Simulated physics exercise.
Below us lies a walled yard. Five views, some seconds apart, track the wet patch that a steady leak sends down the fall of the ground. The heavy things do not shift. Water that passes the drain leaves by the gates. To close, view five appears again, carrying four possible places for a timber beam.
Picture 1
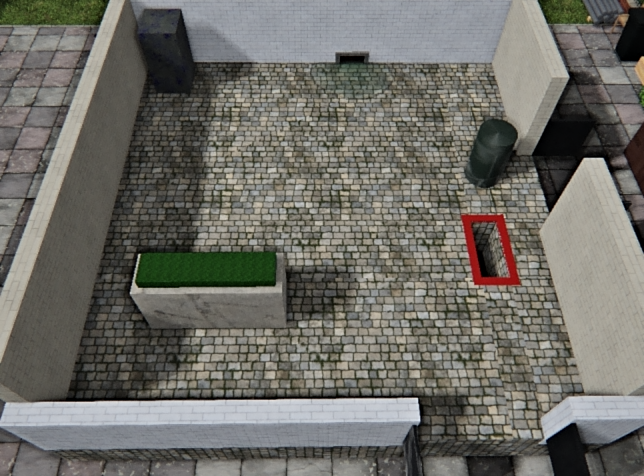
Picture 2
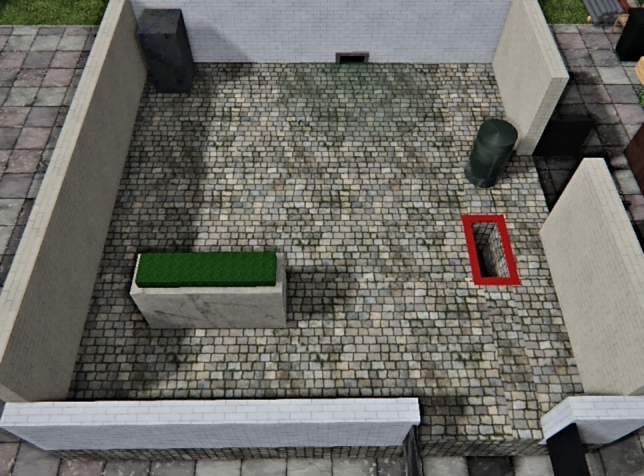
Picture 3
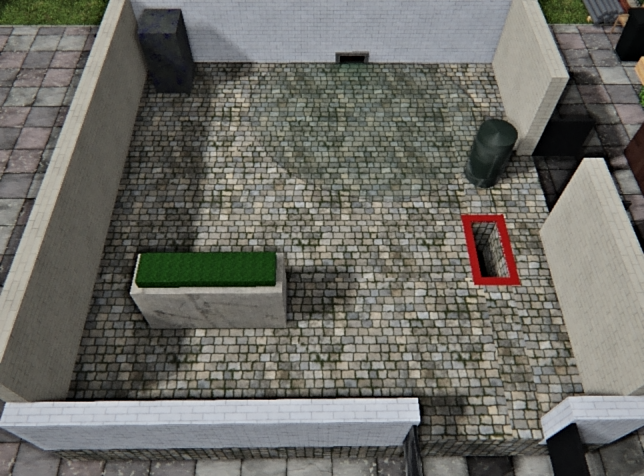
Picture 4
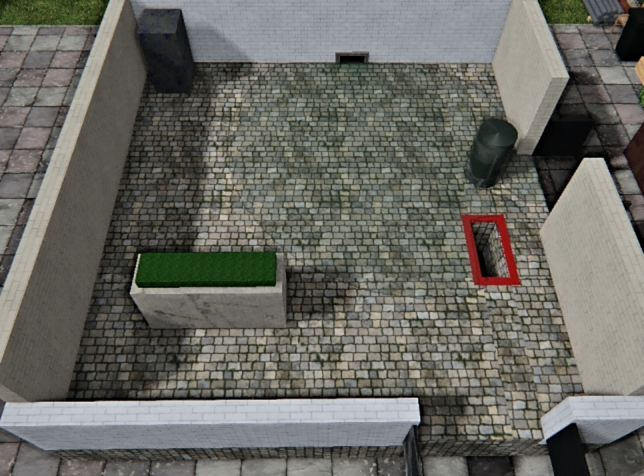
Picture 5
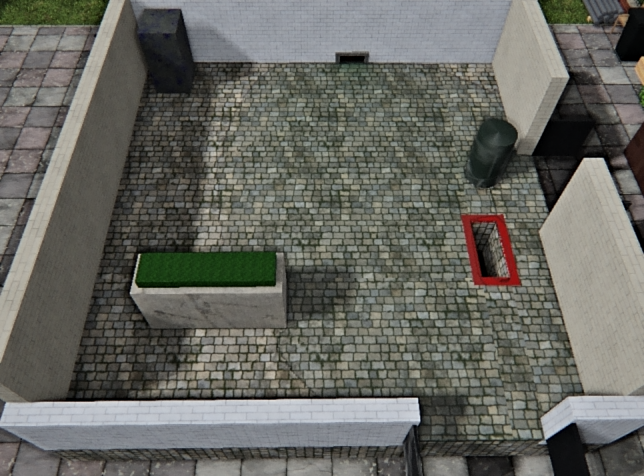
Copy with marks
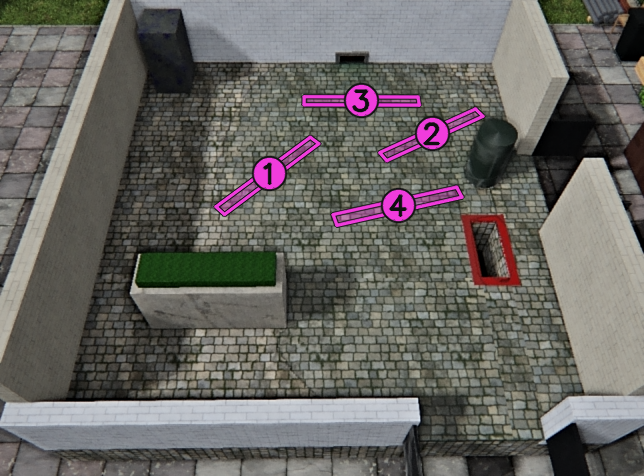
A dark wet patch spreads from the back wall across the paving, reaching the red-framed drain.
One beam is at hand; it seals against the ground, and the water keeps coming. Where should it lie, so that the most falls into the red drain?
I would pick place 1.
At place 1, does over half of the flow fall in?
No, it does not.
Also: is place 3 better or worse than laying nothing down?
It is worse.
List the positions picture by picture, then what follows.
In the first frame, outfall at (352, 58); red drain at (489, 248); open gate at (474, 419); open gate at (528, 191); front seen at (328, 90), 3 % of the ground wet; red drain still dry.
In the second frame, front seen at (415, 125), 11 % of the ground wet; red drain still dry.
In the third frame, front seen at (382, 196), 24 % of the ground wet; red drain still dry.
In the fourth frame, front seen at (456, 287), 42 % of the ground wet; red drain taking water.
In the fifth frame, front seen at (540, 363), 63 % of the ground wet; red drain taking water.
On the marked copy, 1 from (220, 210) to (314, 140); 2 from (383, 156) to (479, 112); 3 from (304, 100) to (418, 101); 4 from (335, 219) to (459, 192).
Choosing 1, about 22 % of the stream goes into the red drain, about 78 % out by the gates.
Choosing 2, about 9 % of the stream goes into the red drain, about 90 % out by the gates.
Choosing 3, about 13 % of the stream goes into the red drain, about 87 % out by the gates.
Choosing 4, about 11 % of the stream goes into the red drain, about 88 % out by the gates.
